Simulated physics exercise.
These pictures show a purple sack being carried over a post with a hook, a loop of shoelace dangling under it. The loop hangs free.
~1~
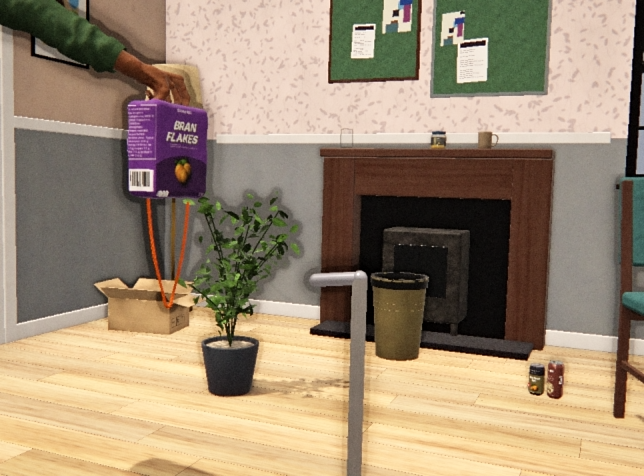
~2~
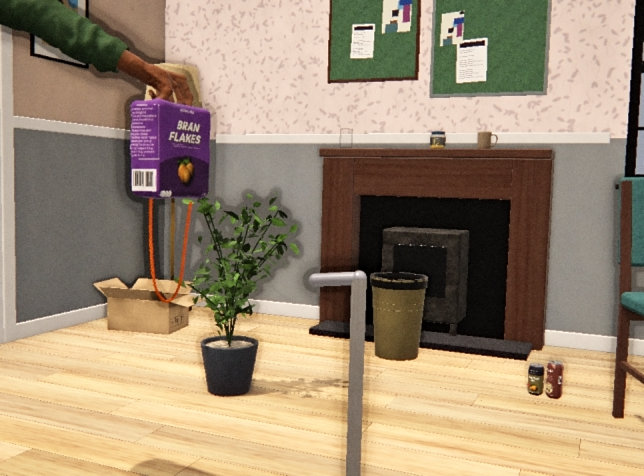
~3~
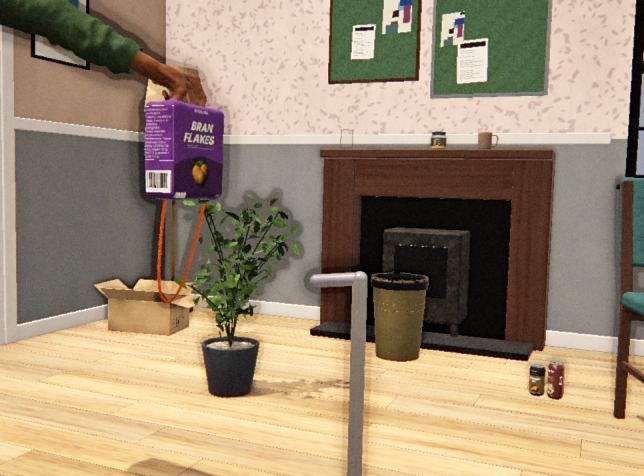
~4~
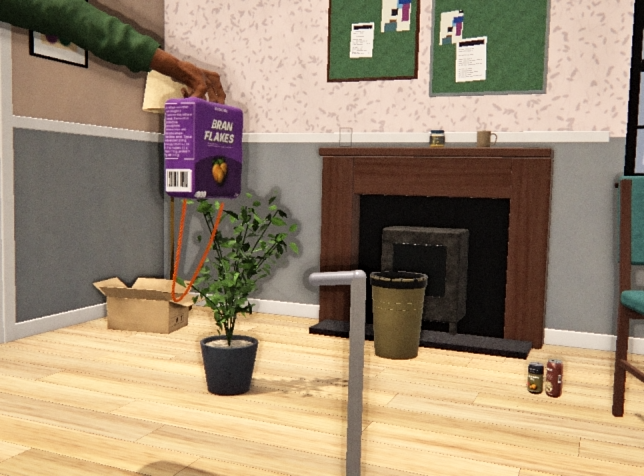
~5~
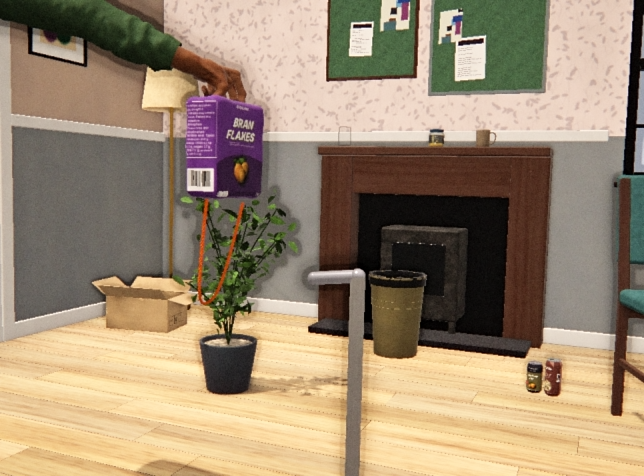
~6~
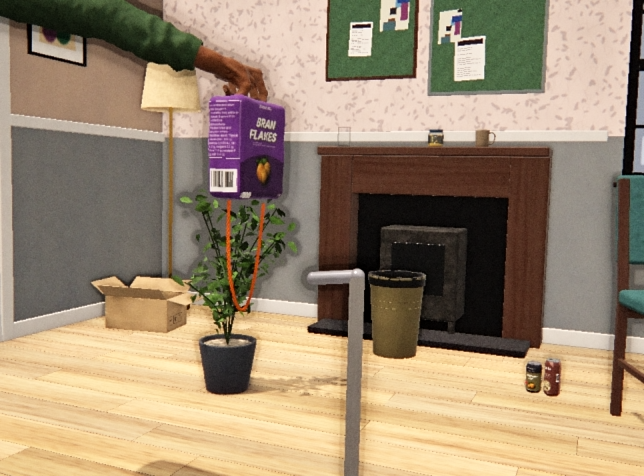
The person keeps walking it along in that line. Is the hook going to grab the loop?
In the end the purple sack gets caught.
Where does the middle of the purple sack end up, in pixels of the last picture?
Around (447, 151).
Then, 0.22 s later than the last view, sack nearing the post near (285, 150).
Then, 0.66 s later than the last view, sack over the post near (364, 150).
Then, 1.04 s later than the last view, sack past the post near (439, 151).
Finally, sack past the post near (446, 151); loop tight round the post, hand stopped. The purple sack is jerked back by its loop.
